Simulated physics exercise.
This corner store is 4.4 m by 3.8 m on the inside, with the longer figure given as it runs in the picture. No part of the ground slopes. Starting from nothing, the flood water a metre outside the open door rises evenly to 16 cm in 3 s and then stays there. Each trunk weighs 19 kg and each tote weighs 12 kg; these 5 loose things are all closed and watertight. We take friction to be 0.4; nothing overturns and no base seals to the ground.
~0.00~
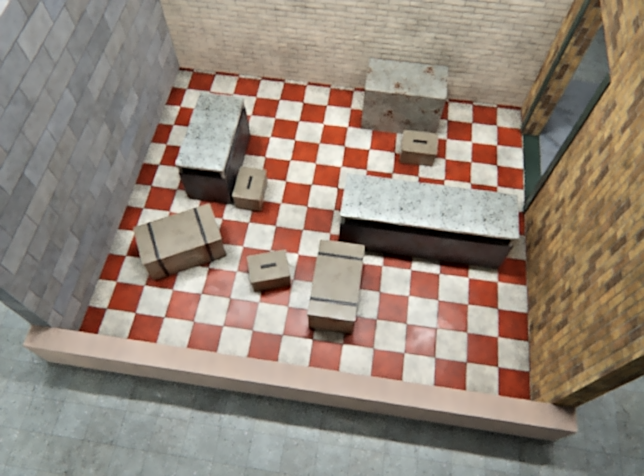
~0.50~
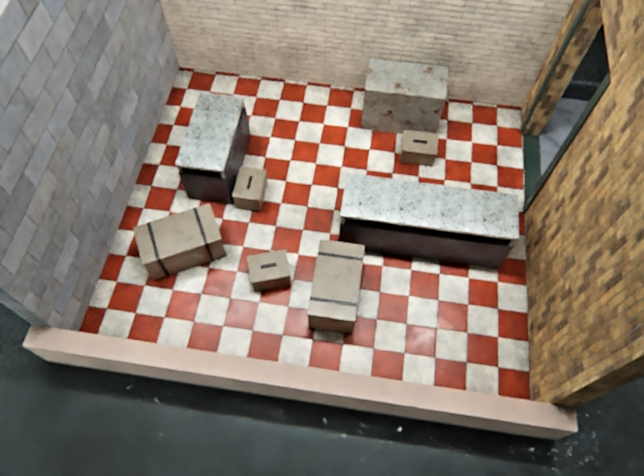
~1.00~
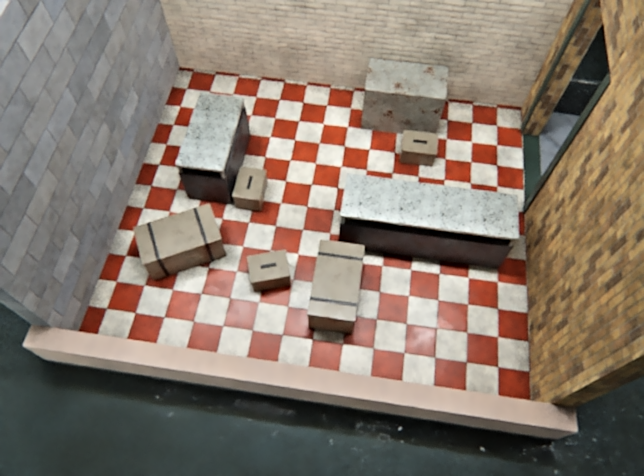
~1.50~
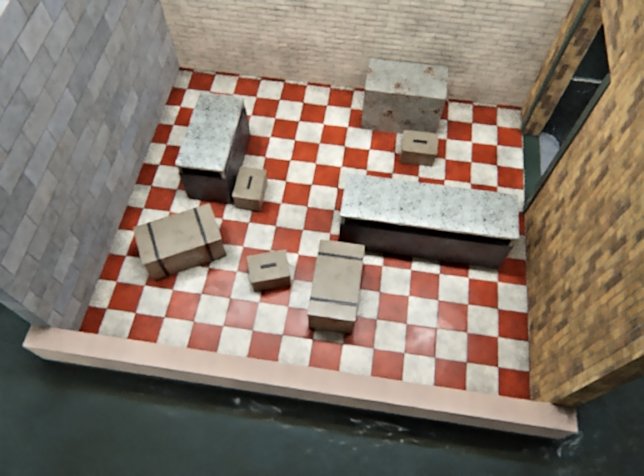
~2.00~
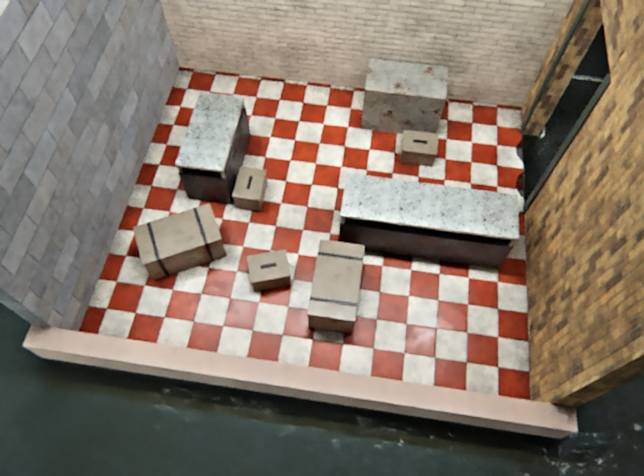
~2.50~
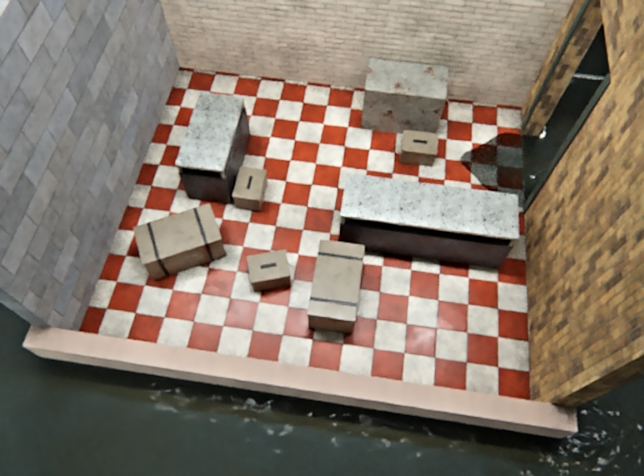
In a corner store with a red and white checkered floor, boxes and counters stayed still while dark water spread outside the walls, then began coming in through the doorway on the right.
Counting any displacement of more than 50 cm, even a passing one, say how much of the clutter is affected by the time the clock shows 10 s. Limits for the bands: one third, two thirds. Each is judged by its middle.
Few of them shift that far, under a third.
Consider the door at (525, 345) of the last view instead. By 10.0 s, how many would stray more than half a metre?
Then the count would be 1.
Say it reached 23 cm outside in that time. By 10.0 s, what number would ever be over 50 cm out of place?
That would give 3.
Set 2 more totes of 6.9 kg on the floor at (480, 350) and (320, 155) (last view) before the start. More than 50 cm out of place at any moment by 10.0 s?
Note: Item 1 stays inside the limit; item 2 exceeds the limit.
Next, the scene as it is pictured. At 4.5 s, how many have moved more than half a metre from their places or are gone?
Count: 0.
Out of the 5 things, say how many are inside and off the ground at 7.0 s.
At that time the total is 0.
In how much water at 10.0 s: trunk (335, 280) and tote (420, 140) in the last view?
First about 1 cm, second about 7 cm.
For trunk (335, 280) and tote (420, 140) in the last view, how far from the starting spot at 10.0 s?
Respectively 0 and 120 centimetres.
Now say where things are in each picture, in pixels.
The first frame shows a trunk at (177, 233) rests on the ground; a tote at (269, 266), on the bottom; water covers 0.0 m2; 0 of 5 have shifted.
The second frame shows a trunk at (177, 233), on the bottom; a tote at (269, 266) rests on the ground; 0.0 m2 under water; 0 of 5 have shifted.
The third frame shows a trunk at (177, 233) rests on the ground; a tote at (269, 266), on the bottom; water covers 0.0 m2; 0 of 5 have shifted.
The fourth frame shows a trunk at (177, 233) rests on the ground; a tote at (269, 266), on the bottom; 0.0 m2 under water; 0 of 5 have shifted.
The fifth frame shows a trunk at (177, 233) rests on the ground; a tote at (269, 266) rests on the ground; 0.0 m2 under water; 0 of 5 have shifted.
The sixth frame shows a trunk at (177, 233), on the bottom; a tote at (269, 266) rests on the ground; water covers 0.4 m2; 0 of 5 have shifted.
After 3.5 s 0 of 5 are over 50 cm from their spots; 0 afloat.
After 4.5 s 0 of 5 are over 50 cm from their spots; 0 afloat.
After 7.0 s 1 of 5 are over 50 cm from their spots; 0 afloat.
After 10.0 s 1 of 5 are over 50 cm from their spots, and 1 have been at some point; 0 afloat.
